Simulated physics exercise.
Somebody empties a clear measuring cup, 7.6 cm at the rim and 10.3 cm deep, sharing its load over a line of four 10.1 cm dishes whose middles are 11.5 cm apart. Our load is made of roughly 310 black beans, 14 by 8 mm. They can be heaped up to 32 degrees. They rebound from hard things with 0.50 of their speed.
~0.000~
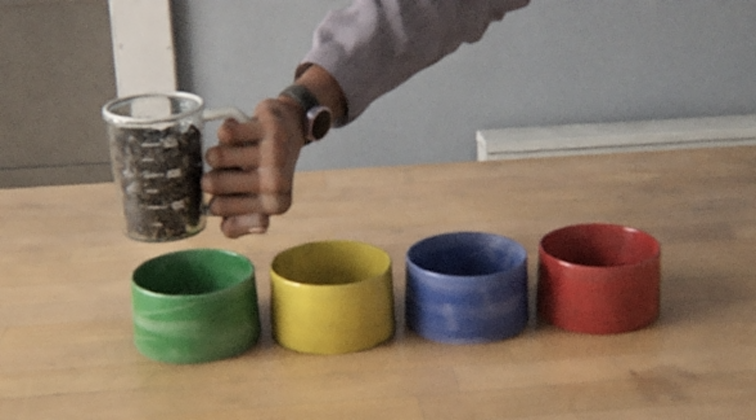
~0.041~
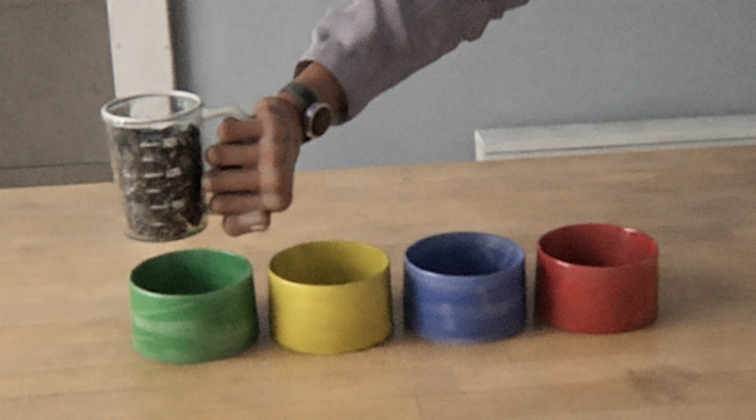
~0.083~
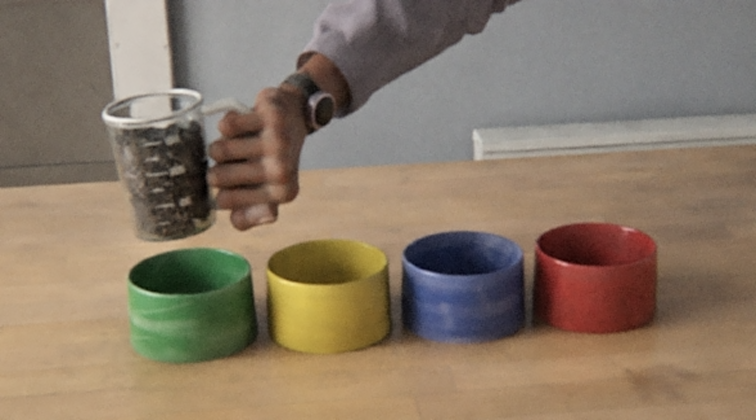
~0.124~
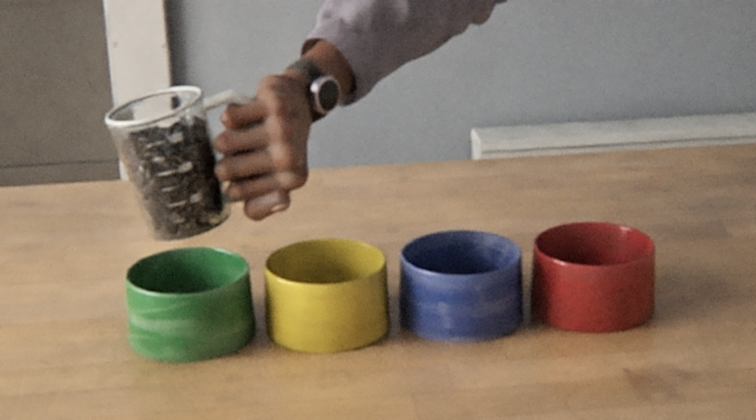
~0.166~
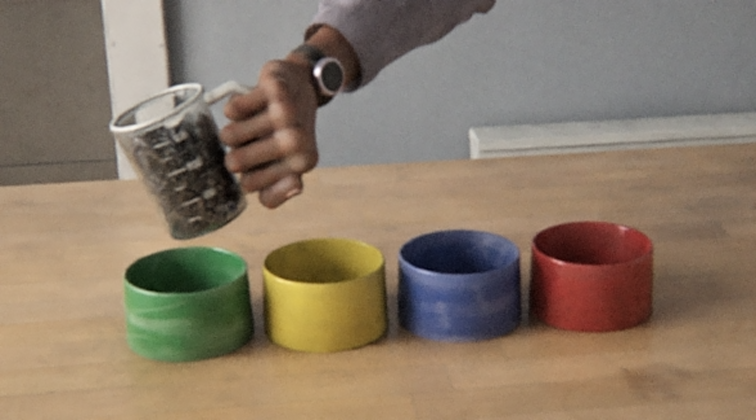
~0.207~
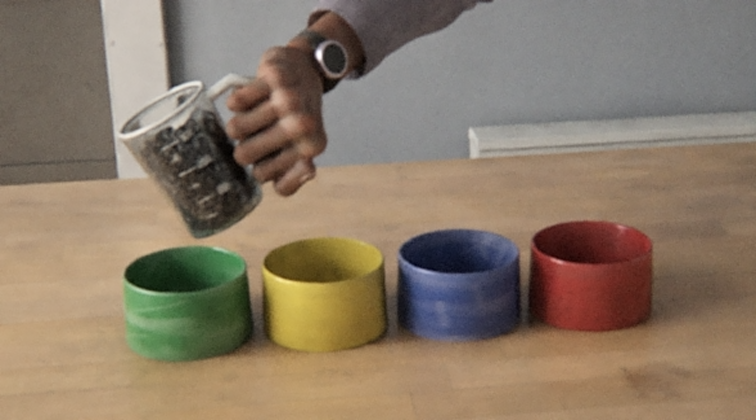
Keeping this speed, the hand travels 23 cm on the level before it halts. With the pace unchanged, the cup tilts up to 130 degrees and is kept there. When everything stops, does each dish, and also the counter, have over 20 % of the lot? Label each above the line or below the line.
Red: Below the line; blue: Below the line; green: Below the line; yellow: Above the line; counter: Below the line.
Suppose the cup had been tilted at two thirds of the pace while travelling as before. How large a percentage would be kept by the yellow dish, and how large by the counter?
It would be yellow 60 and counter 30.
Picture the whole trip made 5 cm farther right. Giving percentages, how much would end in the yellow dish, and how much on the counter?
Result - yellow 50 / counter 20.
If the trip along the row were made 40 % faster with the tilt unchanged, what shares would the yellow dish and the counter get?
Shares: Yellow 60, counter 40.
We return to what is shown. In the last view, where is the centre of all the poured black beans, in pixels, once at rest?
Approximately (328, 298) in the last view.
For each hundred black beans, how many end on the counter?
Around 10 percent, I'd guess.
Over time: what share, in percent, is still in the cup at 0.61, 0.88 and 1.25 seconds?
Roughly 95, then 30, then 0.
After 0.61 s, tilt 101 degrees; cup holds 95 %.
After 0.88 s, tilt 130 degrees; cup holds 30 %, green 5 %, yellow 65 %.
After 1.25 s, tilt 130 degrees; cup holds 0 %, green 5 %, yellow 90 %.
In the end, at 1.7 s, red 0 %, blue 0 %, green 5 %, yellow 90 %, counter 10 %.
